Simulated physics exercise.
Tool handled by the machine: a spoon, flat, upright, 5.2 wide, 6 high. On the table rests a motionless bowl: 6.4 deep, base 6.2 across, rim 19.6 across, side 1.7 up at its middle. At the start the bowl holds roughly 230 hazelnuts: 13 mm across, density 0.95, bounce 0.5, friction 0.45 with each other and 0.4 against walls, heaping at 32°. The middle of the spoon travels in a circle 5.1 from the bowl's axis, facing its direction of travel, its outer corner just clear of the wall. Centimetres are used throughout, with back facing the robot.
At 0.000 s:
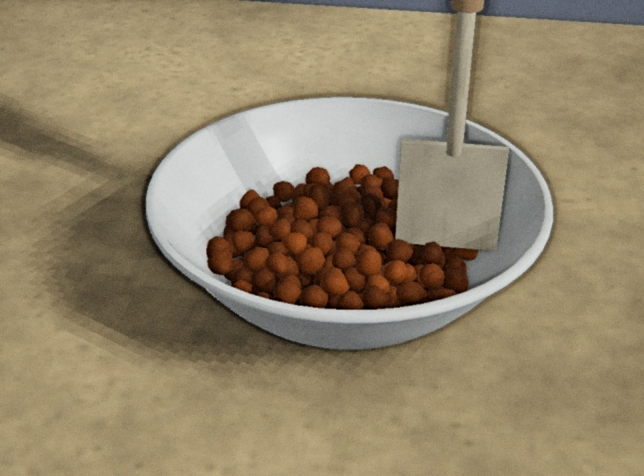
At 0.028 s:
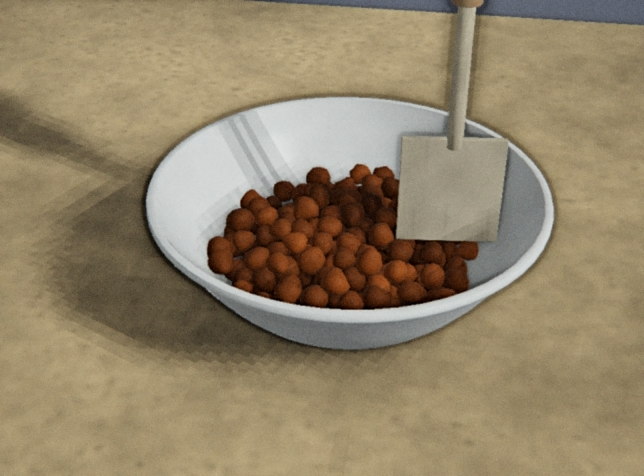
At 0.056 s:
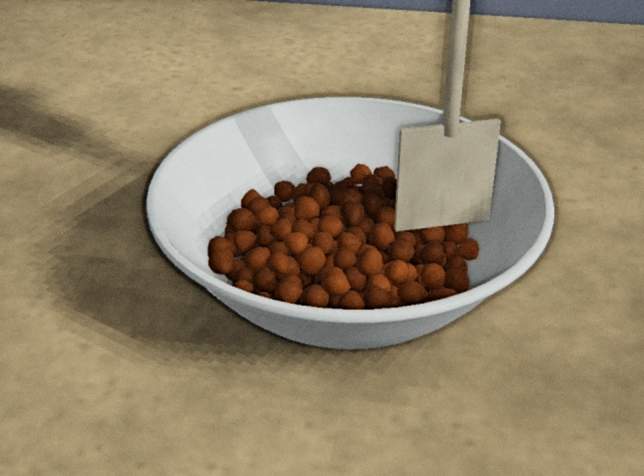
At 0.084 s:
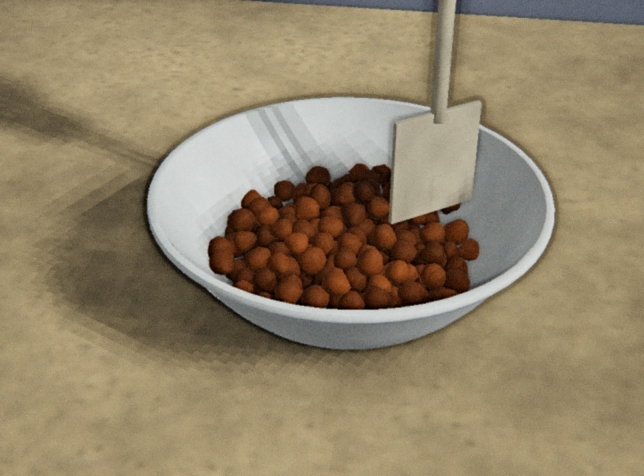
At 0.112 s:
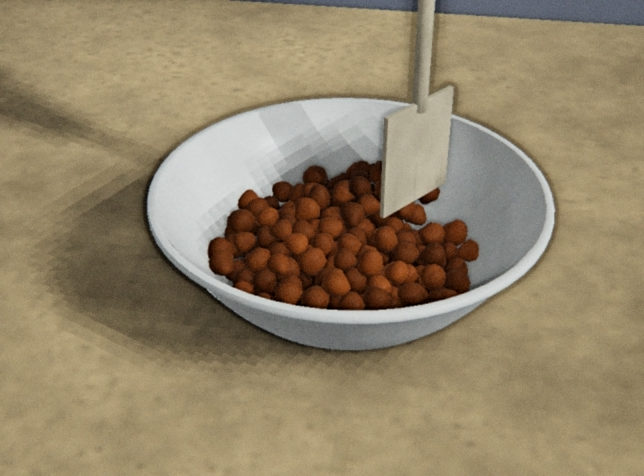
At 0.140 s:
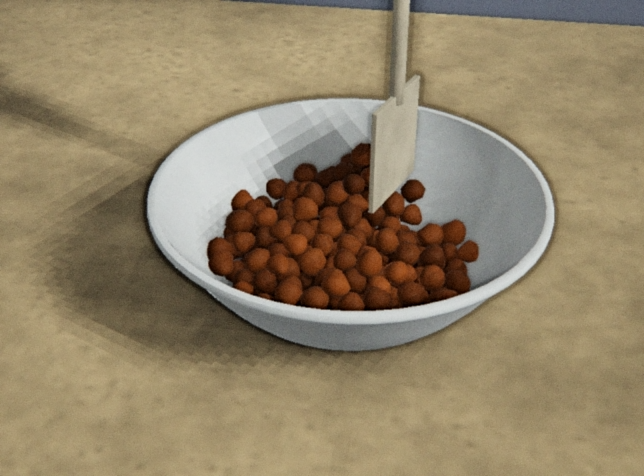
A pale, flat square-bladed tool with an upright handle moves from the right side of a white bowl toward its back, turning until the blade shows nearly edge-on. The wide bowl, holding a heap of round reddish-brown hazelnuts, rests still on a mottled tan surface, seen from above at an angle by a fixed camera. A few nuts at the back shift and bunch up beside the blade.
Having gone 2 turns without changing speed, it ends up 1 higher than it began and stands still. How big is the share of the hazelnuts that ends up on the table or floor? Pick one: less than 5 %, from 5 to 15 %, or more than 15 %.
From 5 to 15 %.
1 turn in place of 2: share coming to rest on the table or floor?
Roughly 5 percent would end up there.
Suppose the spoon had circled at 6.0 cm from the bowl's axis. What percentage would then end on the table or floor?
Near 0 percent.
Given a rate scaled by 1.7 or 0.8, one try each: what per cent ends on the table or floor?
First try close to 25, second close to 5, in per cent.
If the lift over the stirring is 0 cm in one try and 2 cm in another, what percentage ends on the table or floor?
Some 20 and some 5 per cent.
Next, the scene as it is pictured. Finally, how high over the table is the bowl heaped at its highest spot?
I'd say close to 5.0 centimetres.
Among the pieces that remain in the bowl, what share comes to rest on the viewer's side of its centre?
About 55 %.
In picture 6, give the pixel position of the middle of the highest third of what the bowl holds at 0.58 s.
About pixel (453, 255).
After 0.58 s, 325° round, highest piece 8 above the table; 217 in the bowl, 5 on the table or floor, 5 in flight or on the tool.
After 1.03 s, 221° round, highest piece 7 above the table; 207 in the bowl, 20 on the table or floor.
After 1.45 s, 0° round, highest piece 5 above the table; 205 in the bowl, 22 on the table or floor.
After 2.15 s, 0° round, highest piece 5 above the table; 205 in the bowl, 22 on the table or floor.
At rest, 205 in the bowl, 22 on the table or floor. That is 10 % on the table or floor.
